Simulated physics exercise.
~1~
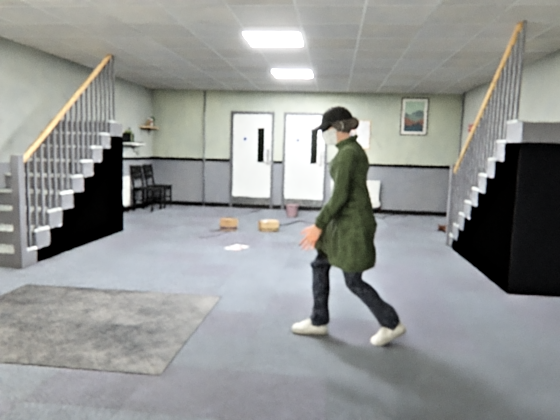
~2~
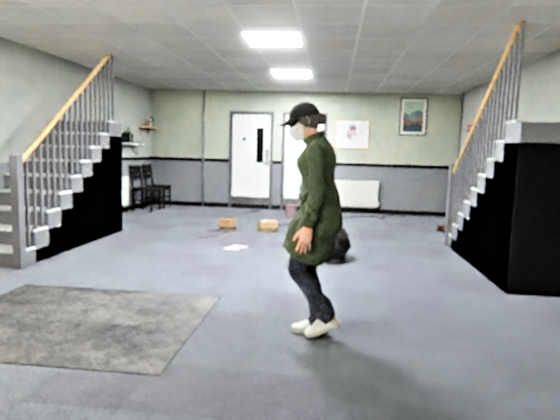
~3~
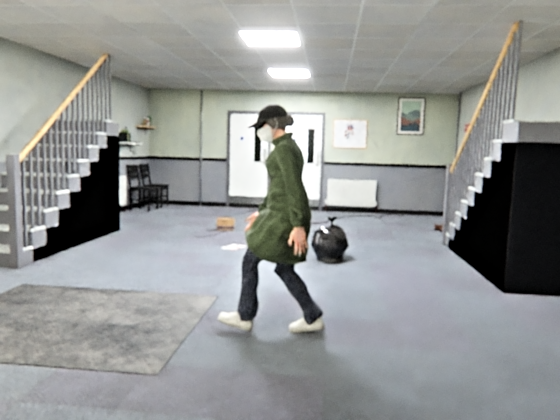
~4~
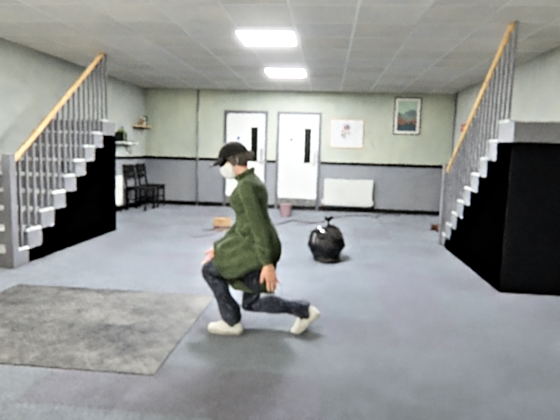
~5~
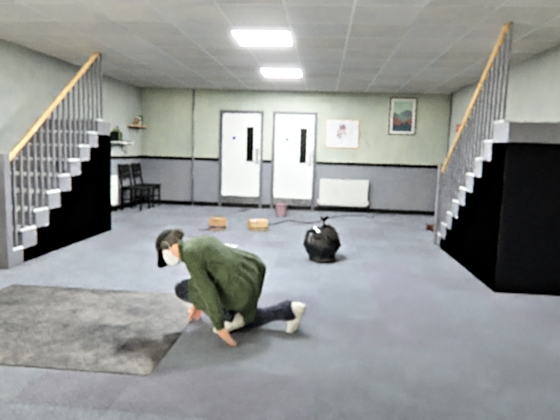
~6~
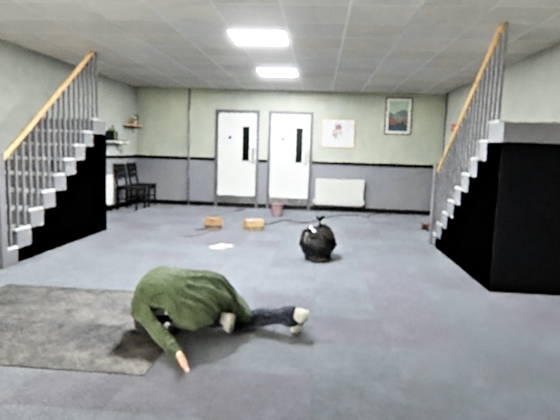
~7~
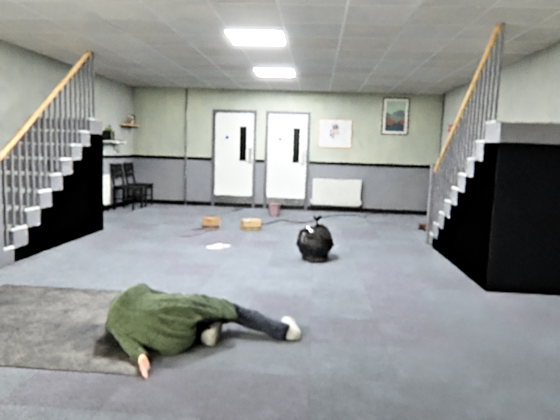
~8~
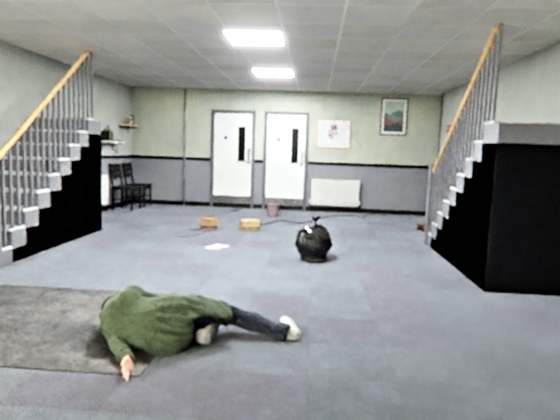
A person in a dark cap, white face mask, long green coat, dark trousers and pale shoes walks left across a grey-carpeted hall, seen from the front at about standing height. Staircases with wooden handrails rise on both sides, two white doors stand at the back, and a round black object sits on the floor behind. Nearing the dark mat at left, the person's knees bend and the body sinks forward, hands reaching the floor. The view shifts slightly right as the person crumples down, ending lying still with head and chest over the mat's edge, legs trailing right.
